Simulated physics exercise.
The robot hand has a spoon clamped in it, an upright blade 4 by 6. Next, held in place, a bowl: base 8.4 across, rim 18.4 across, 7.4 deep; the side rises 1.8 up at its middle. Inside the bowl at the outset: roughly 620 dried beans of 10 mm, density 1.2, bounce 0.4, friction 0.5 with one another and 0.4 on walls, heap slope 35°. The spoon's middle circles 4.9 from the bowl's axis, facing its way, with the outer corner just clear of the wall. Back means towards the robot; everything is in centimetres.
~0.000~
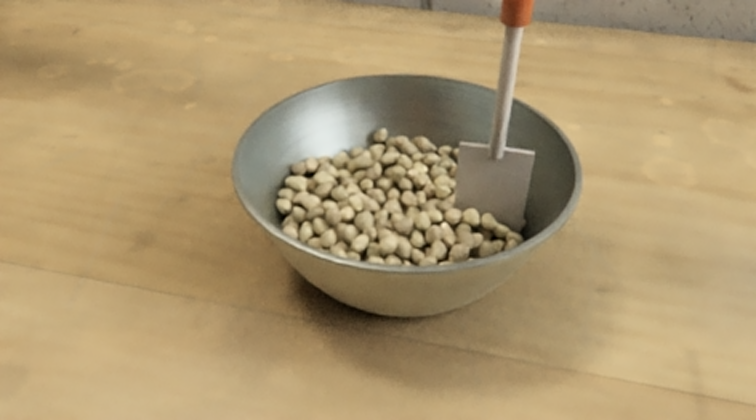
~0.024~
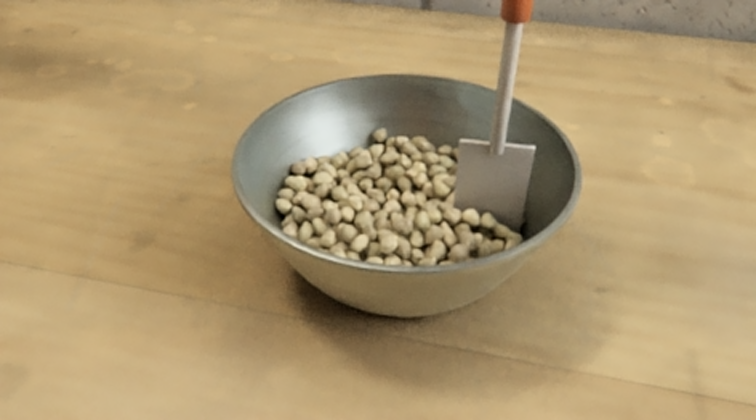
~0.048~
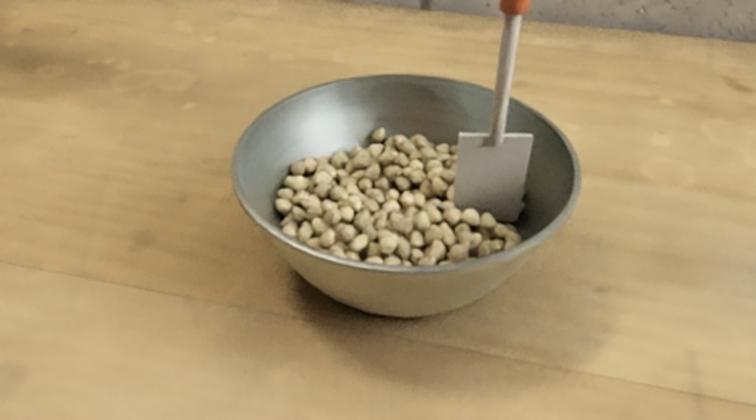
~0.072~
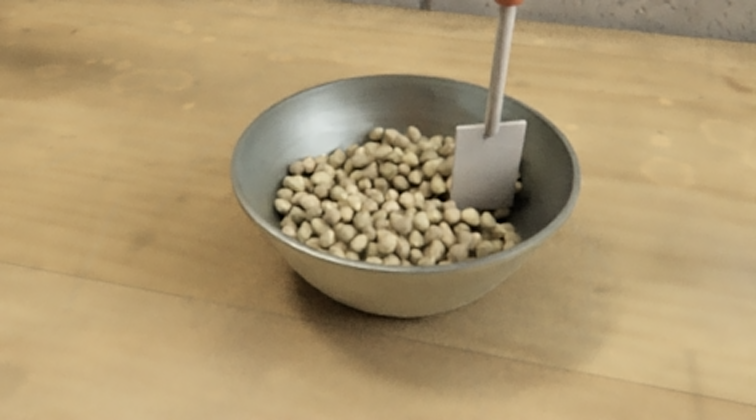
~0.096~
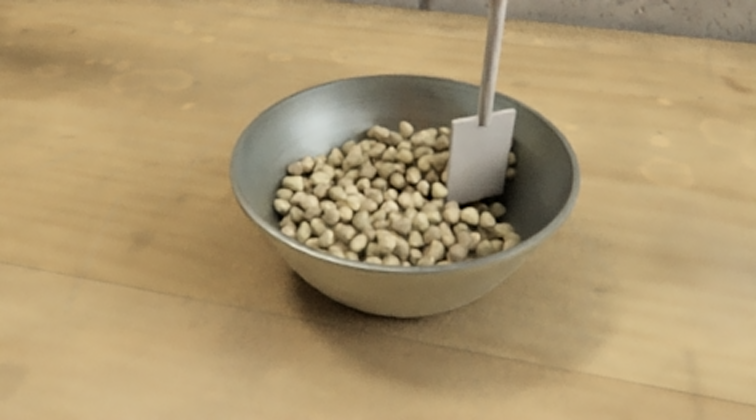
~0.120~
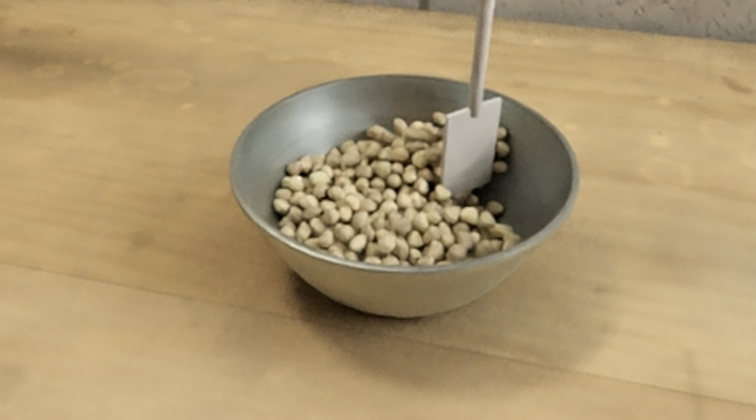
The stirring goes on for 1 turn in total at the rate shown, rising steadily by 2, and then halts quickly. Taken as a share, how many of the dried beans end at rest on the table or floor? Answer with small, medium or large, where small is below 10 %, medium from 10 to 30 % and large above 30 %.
It is small.
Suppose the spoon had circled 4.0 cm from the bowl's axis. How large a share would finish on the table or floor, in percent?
Some 5 percent would.
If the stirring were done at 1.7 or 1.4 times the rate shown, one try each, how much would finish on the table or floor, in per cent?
Estimates in order: Near 15 % and near 10 %.
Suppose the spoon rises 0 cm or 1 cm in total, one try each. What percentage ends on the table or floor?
Close to 5 percent and close to 5 percent.
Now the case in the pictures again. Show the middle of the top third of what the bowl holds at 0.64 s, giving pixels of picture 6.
(443, 236).
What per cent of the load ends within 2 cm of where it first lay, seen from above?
55 %.
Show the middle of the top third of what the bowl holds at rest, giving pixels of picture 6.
Somewhere close to (444, 202).
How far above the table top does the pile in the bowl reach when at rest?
Around 6.5 cm above the table.
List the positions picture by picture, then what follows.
In the first picture, spoon neck at (500, 123), 0° round; upper third of the load around (395, 206), from x 285 to 520, top at y 135; 624 in the bowl.
In the second picture, spoon neck at (501, 119), 3° round; upper third of the load around (395, 205), from x 285 to 520, top at y 135.
In the third picture, spoon neck at (499, 110), 13° round; upper third of the load around (402, 199), from x 285 to 520, top at y 135.
In the fourth picture, spoon neck at (495, 101), 24° round; upper third of the load around (401, 192), from x 285 to 515, top at y 135.
In the fifth picture, spoon neck at (487, 92), 36° round; upper third of the load around (399, 186), from x 285 to 515, top at y 130.
In the sixth picture, spoon neck at (477, 83), 47° round; upper third of the load around (397, 185), from x 285 to 515, top at y 120; 624 in the bowl.
After 0.38 s, 168° round, highest piece 9 above the table; 621 in the bowl, 3 in flight or on the tool.
After 0.64 s, 290° round, highest piece 9 above the table; 610 in the bowl, 11 on the table or floor, 3 in flight or on the tool.
After 0.97 s, 0° round, highest piece 7 above the table; 602 in the bowl, 22 on the table or floor.
After 1.67 s, 0° round, highest piece 7 above the table; 602 in the bowl, 22 on the table or floor.
At rest, 602 in the bowl, 22 on the table or floor. That is 4 % on the table or floor.
